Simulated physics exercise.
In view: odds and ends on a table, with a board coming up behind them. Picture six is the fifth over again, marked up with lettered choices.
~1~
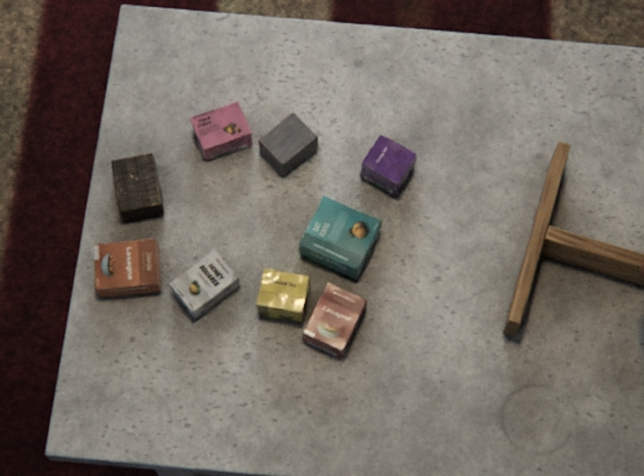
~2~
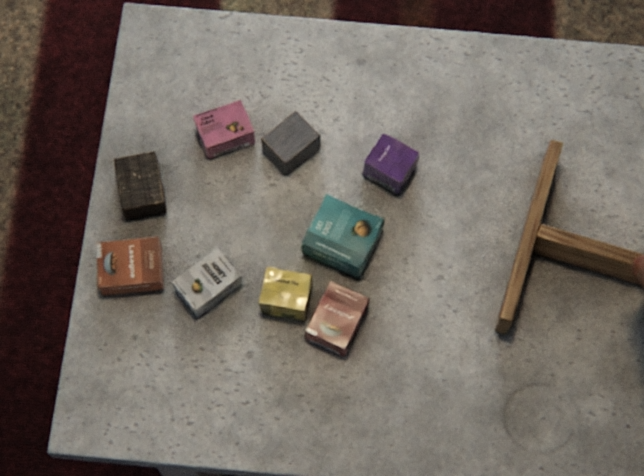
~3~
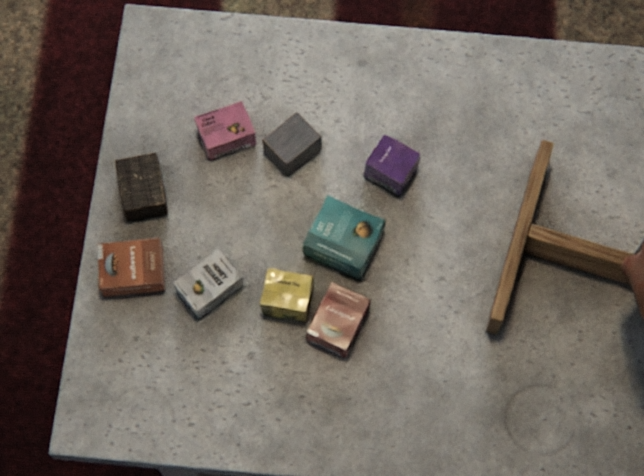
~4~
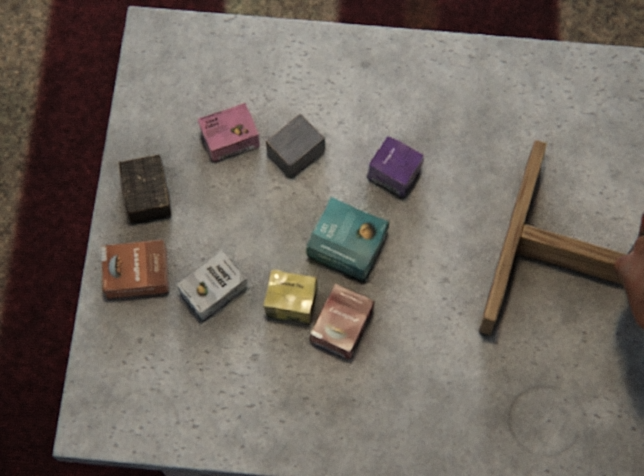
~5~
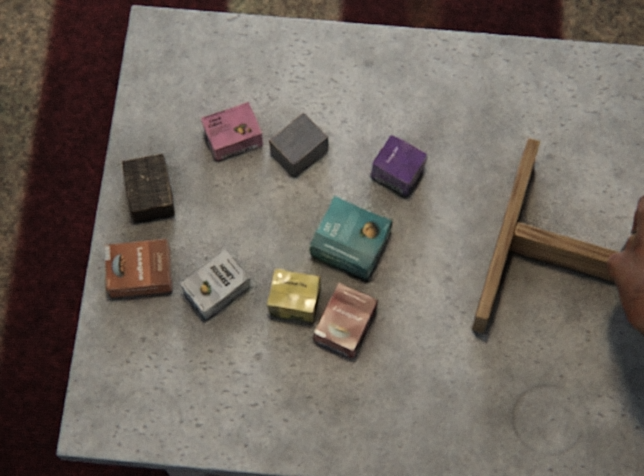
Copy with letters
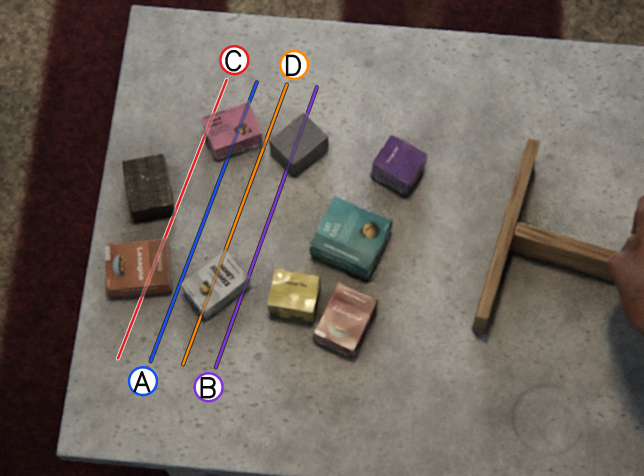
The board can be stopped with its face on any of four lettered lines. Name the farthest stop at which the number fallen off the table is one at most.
At D, and not beyond.
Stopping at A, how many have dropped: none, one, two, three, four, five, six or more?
By then, two.
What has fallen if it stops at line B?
The orange packet.
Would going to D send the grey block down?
No.
On the marked copy, A at (206, 216); B at (268, 221); C at (174, 213); D at (237, 218).
Taking D. A third of the way, board (411, 218); black block (149, 188); orange packet (139, 269).
Two thirds of the way, board (314, 210); orange packet (122, 262); white packet (169, 283).
When it is over, board (240, 203); orange packet over the edge; white packet (97, 274); one fallen.
As for the rest, A drops two; B is within the limit but short; C drops five.
